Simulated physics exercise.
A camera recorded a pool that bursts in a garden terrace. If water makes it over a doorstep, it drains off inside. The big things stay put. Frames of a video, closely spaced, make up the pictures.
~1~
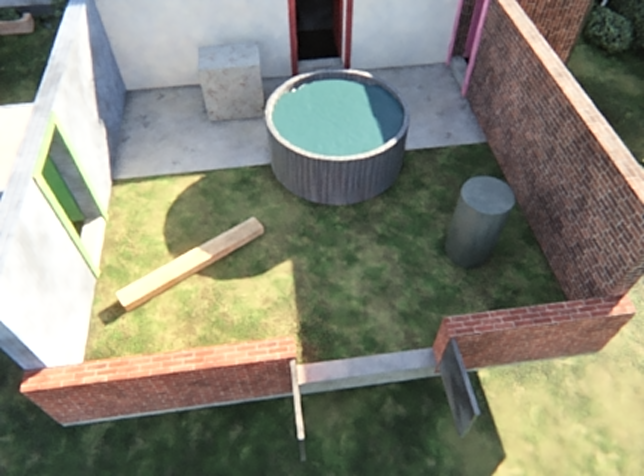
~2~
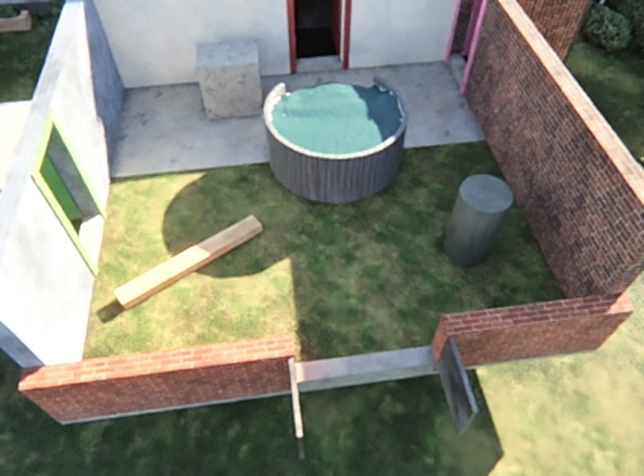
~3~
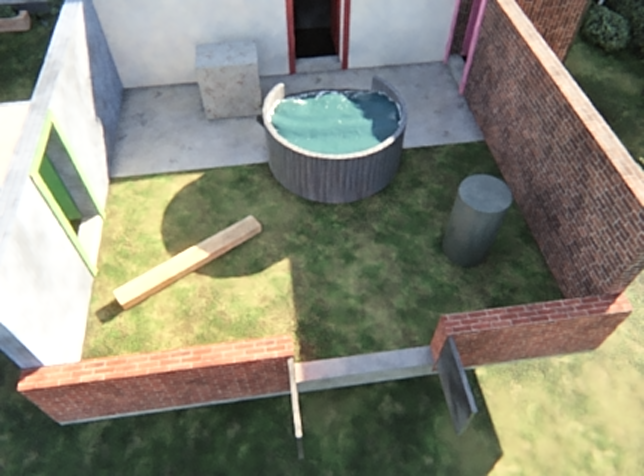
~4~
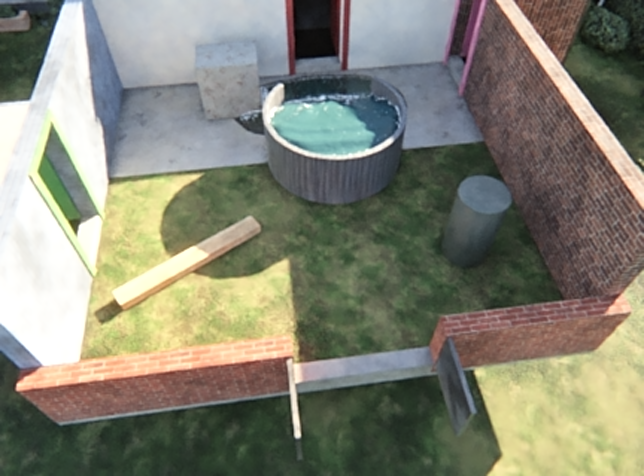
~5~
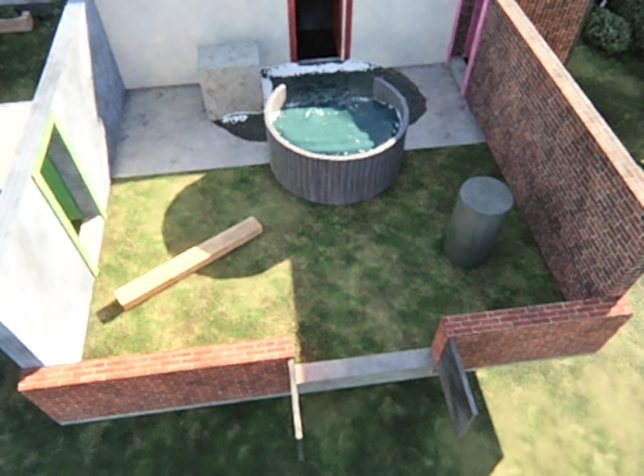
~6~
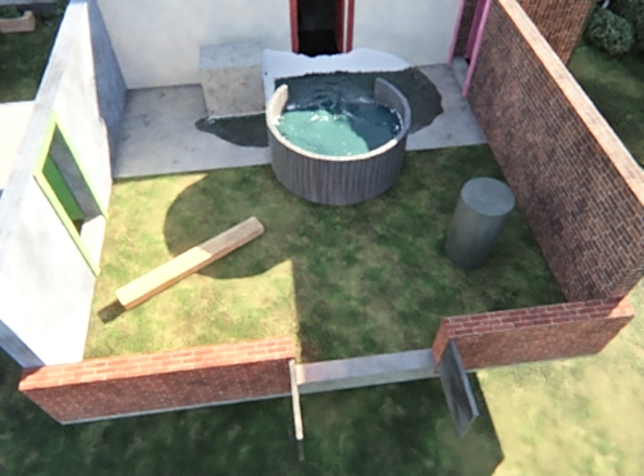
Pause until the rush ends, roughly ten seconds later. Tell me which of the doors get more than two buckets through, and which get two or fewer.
Sorted out: The red door gets more than two; the green door gets two or fewer; the pink door gets more than two.
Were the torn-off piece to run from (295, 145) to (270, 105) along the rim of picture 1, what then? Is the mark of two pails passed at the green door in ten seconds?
Green door: Exceeds the limit.
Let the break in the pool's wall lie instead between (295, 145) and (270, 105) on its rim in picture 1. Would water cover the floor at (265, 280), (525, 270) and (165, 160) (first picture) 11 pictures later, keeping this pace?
Taking the three spots as listed, they end up inundated, spared and inundated.
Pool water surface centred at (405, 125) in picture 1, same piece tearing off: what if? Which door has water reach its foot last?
It's the green door, as it turns out.
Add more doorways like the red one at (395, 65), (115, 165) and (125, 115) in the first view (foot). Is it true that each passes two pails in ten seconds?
Checking each in order, the first beats the threshold, the second misses the threshold, and the third beats the threshold.
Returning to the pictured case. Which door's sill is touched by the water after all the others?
From what the pictures show, it's the green-painted one.
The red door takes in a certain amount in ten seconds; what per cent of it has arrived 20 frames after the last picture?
Near 95 per cent, give or take.
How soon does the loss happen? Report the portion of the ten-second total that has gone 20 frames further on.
Roughly 85 percent.
A moment on, water covers 25 % of the floor; the red door far over two buckets in, the green door not reached, the pink door under two buckets in.
Next, water covers 25 % of the floor; the red door far over two buckets in, the green door not reached, the pink door over two buckets in.
Then, water covers 55 % of the floor; the red door far over two buckets in, the green door wet at the sill, nothing in, the pink door far over two buckets in.
Later, water covers 80 % of the floor; the red door far over two buckets in, the green door wet at the sill, nothing in, the pink door far over two buckets in.
In the end, water covers 95 % of the floor; the red door far over two buckets in, the green door wet at the sill, nothing in, the pink door far over two buckets in.
